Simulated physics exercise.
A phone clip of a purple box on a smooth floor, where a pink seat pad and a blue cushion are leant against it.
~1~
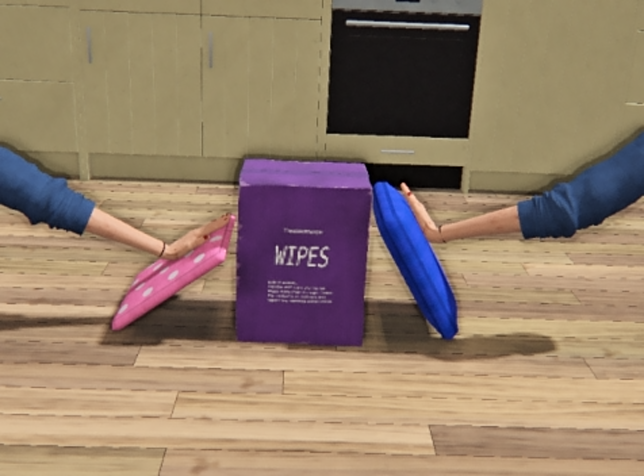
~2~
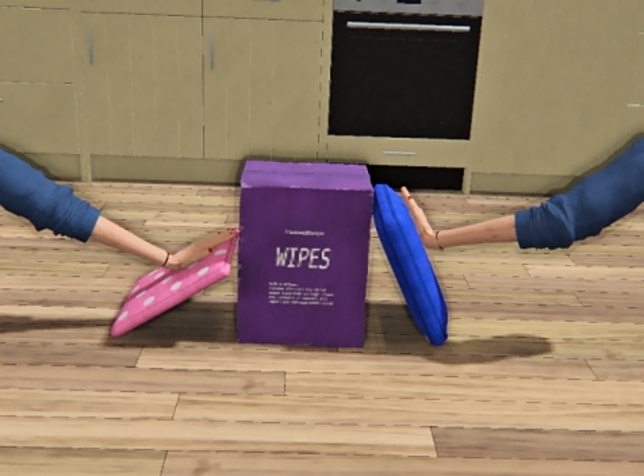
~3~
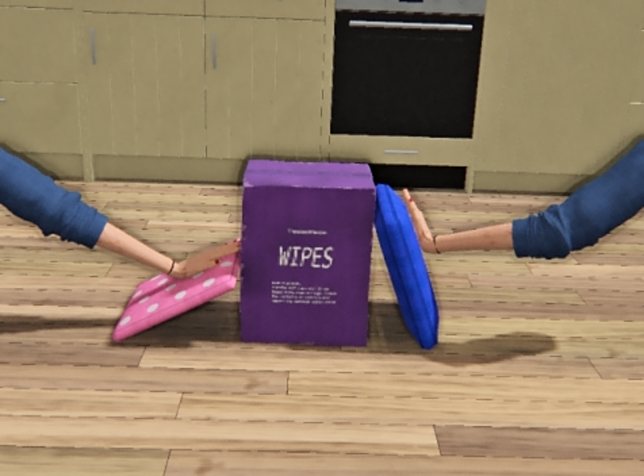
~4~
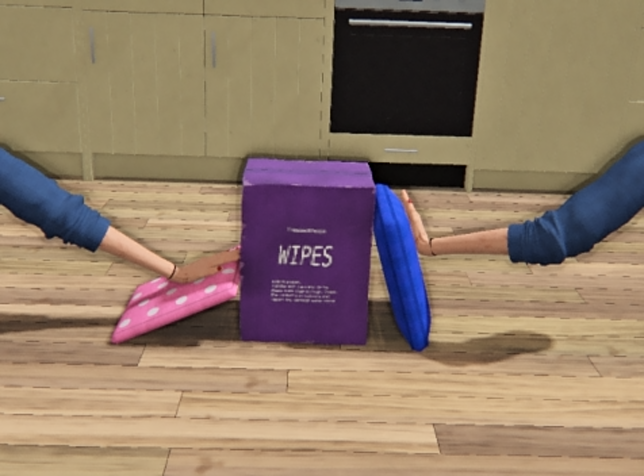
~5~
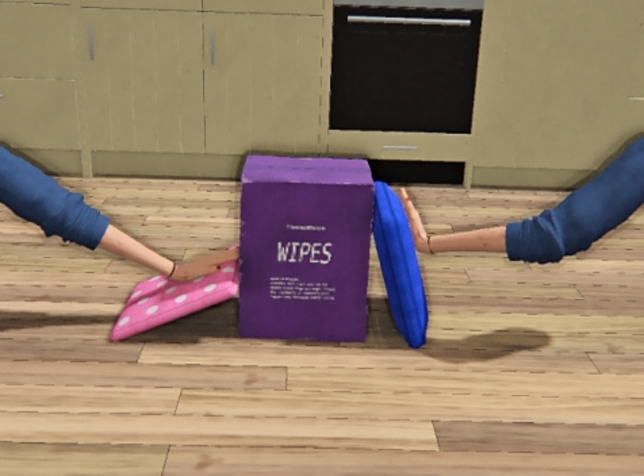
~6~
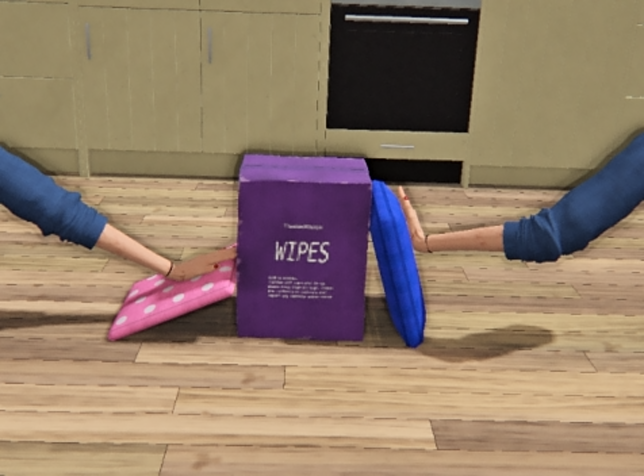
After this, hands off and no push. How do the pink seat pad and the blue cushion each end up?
They end up like this: The pink seat pad lying down, the blue cushion propped up.
Then, 0.30 s past the final frame, seat pad flat on the floor near (173, 307); cushion still up near (394, 261).
Then, 0.60 s past the final frame, seat pad flat on the floor near (174, 309); cushion still up near (394, 261).
When it is over, seat pad flat on the floor near (174, 309); cushion still up near (394, 261). The pink seat pad slumps to the floor and the blue cushion remains propped up.
